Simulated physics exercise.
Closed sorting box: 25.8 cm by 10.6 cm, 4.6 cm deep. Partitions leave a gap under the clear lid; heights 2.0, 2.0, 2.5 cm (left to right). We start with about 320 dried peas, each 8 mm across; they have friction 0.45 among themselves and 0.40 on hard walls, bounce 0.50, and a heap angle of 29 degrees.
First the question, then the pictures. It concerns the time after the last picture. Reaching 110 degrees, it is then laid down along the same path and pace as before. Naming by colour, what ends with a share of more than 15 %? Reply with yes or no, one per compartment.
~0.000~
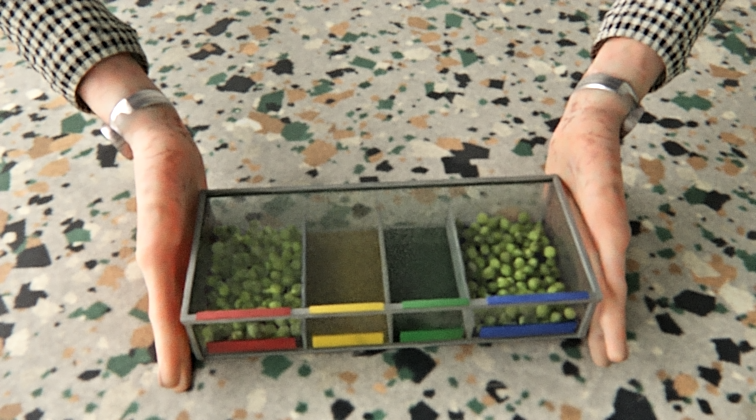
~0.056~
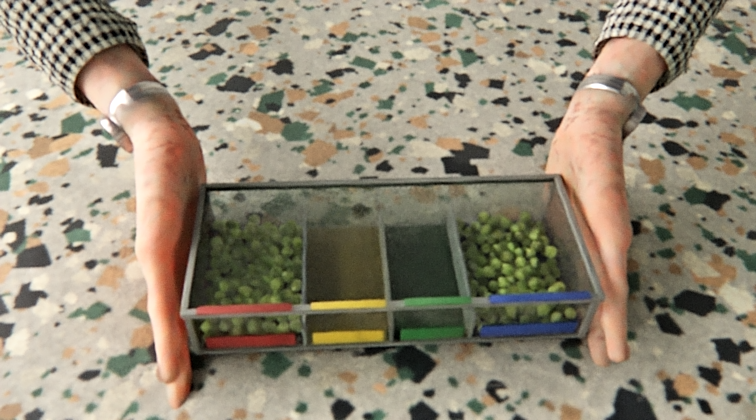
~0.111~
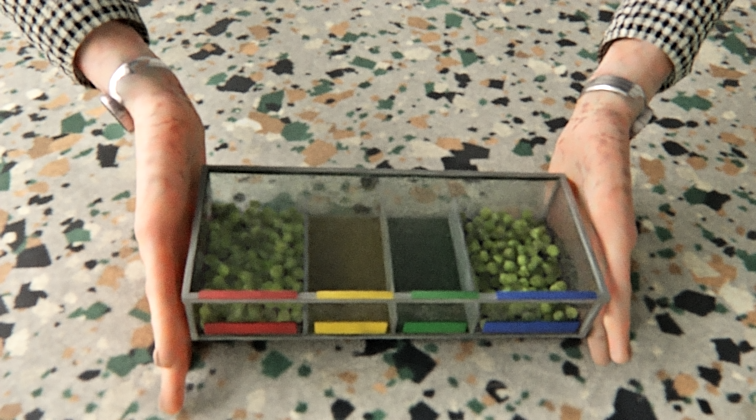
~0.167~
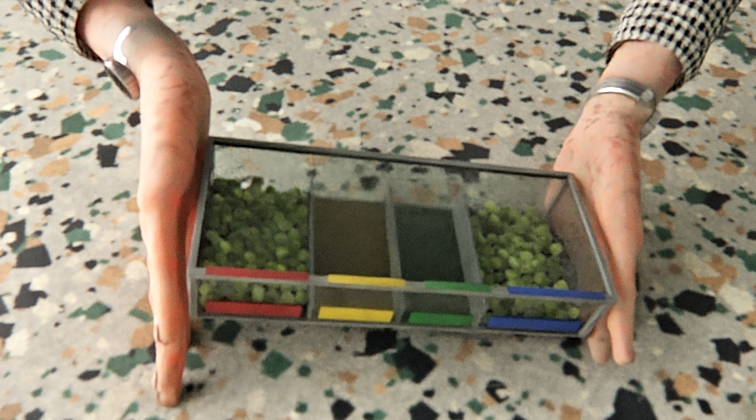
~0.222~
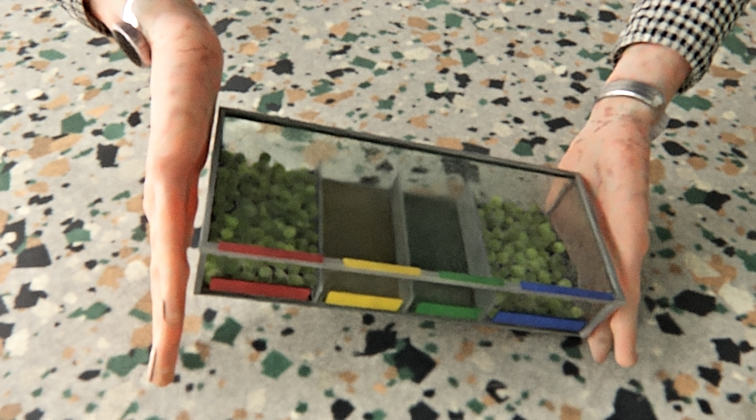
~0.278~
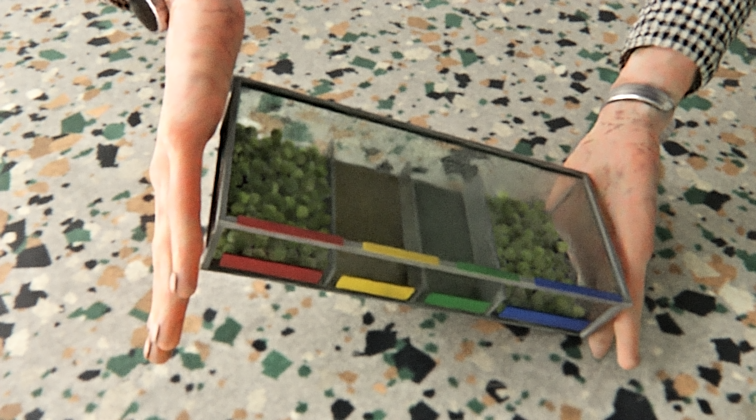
Red no, blue yes, green no, yellow no.
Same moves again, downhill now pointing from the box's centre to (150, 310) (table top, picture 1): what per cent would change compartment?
Around 45 percent of them.
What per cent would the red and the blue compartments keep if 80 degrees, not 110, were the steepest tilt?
The red compartment would hold 10 per cent, the blue one 70 per cent.
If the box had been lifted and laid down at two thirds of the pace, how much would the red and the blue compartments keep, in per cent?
Then the red compartment would hold 0 per cent and the blue one 95 per cent.
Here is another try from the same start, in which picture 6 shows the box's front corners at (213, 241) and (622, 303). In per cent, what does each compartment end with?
Each compartment ends like this: Red 0 per cent, blue 90 per cent, green 10 per cent, yellow 0 per cent.
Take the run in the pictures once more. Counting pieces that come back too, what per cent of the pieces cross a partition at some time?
55 %, roughly.
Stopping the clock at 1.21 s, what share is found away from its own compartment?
Near 55 in a hundred.
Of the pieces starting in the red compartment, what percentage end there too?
Close to 0 in a hundred.
After 1.21 s, tilt 109 degrees; blue 70 %, green 10 %, yellow 20 %.
After 1.83 s, tilt 48 degrees; blue 95 %, green 5 %.
After 2.50 s, tilt 0 degrees; blue 95 %, green 5 %.
At rest (2.8 s), red 0 %, blue 95 %, green 5 %, yellow 0 %.
